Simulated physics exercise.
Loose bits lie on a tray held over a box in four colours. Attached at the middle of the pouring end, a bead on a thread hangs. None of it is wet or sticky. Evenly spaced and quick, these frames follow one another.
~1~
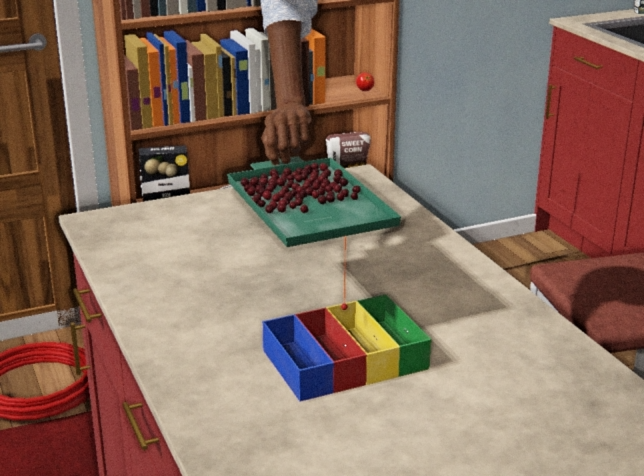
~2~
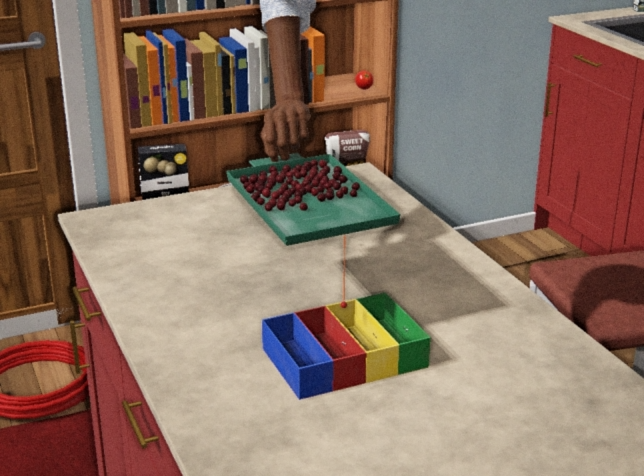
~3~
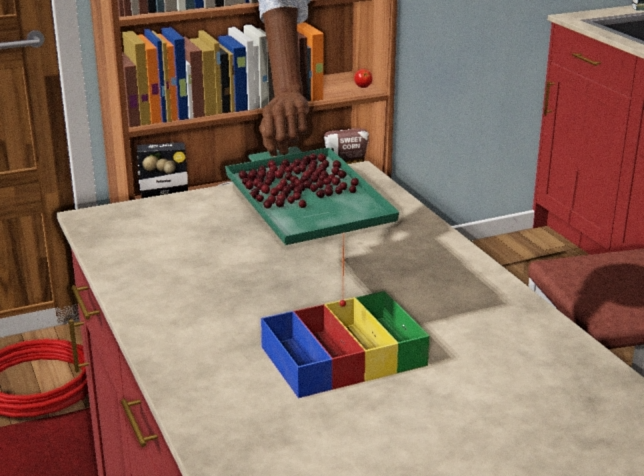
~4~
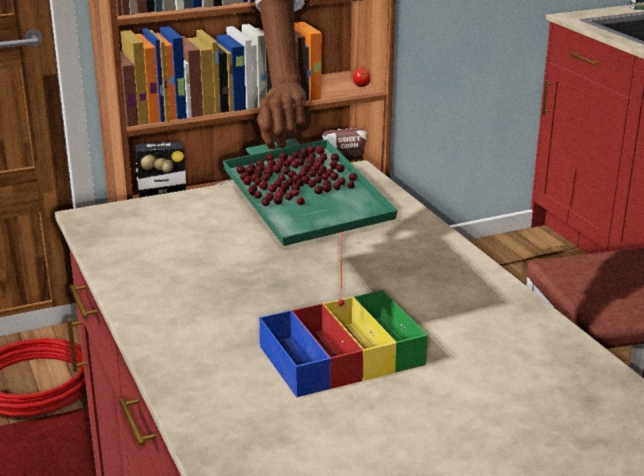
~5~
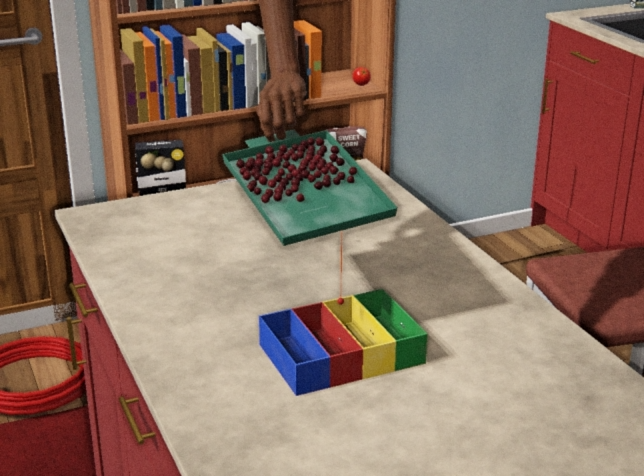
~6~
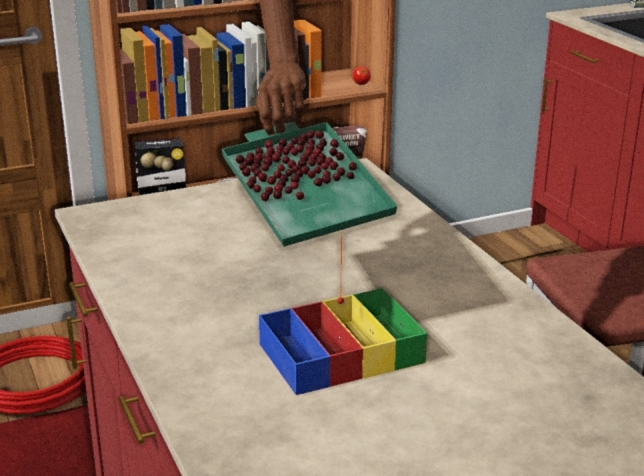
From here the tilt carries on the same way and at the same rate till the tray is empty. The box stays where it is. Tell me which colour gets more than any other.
The blue one gets the most.
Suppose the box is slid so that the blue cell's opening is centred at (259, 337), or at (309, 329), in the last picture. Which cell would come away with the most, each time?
The red cell; the cell in blue.
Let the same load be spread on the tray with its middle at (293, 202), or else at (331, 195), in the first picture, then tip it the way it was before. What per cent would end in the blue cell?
It would be roughly 50 per cent for the first and roughly 50 per cent for the second.
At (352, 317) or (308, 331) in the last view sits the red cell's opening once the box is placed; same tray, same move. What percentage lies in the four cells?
Roughly 20 per cent, then roughly 90 per cent.
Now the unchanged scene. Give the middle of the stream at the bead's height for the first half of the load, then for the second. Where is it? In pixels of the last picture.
Earlier portion about (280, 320); later portion about (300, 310).
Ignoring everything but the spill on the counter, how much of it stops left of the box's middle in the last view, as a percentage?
It comes to 100 per cent or so.
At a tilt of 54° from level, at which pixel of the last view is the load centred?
Centre estimate: (292, 205).
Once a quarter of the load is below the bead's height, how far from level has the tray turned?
Roughly 110 degrees of turn.
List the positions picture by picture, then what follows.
In the first picture, corners of the pouring end at (287, 237) and (399, 216), level; middle of the load at (296, 187), dried cherries; bead on its thread at (344, 307); blue cell at (316, 379); red cell at (350, 371); yellow cell at (383, 363); green cell at (414, 355).
In the second picture, corners of the pouring end at (286, 236) and (399, 214), level; middle of the load at (296, 184).
In the third picture, corners of the pouring end at (285, 235) and (398, 212), tipped barely, lowest at the left corner; middle of the load at (295, 180).
In the fourth picture, corners of the pouring end at (284, 237) and (396, 210), tipped a little, lowest at the left corner; middle of the load at (293, 175).
In the fifth picture, corners of the pouring end at (283, 237) and (396, 207), tipped a little, lowest at the left corner; middle of the load at (292, 169).
In the sixth picture, corners of the pouring end at (283, 238) and (396, 206), tipped a little, lowest at the left corner; middle of the load at (292, 164); blue cell at (313, 372); red cell at (346, 364); yellow cell at (379, 356); green cell at (411, 349).
Soon after the last picture, tray tipped steeply; nearly all on the tray; a stray few in the blue cell; a stray few falling or outside the box.
A little later, tray tipped right over; nearly all on the tray; a stray few in the blue cell; a stray few in the red cell.
Later still, tray tipped past a quarter turn; about two thirds in the blue cell; about a quarter in the red cell; a stray few in the yellow cell; a small part falling or outside the box.
At rest, tray tipped past a quarter turn; about two thirds in the blue cell; about a quarter in the red cell; a stray few in the yellow cell; none in the green cell; a small part outside the box.
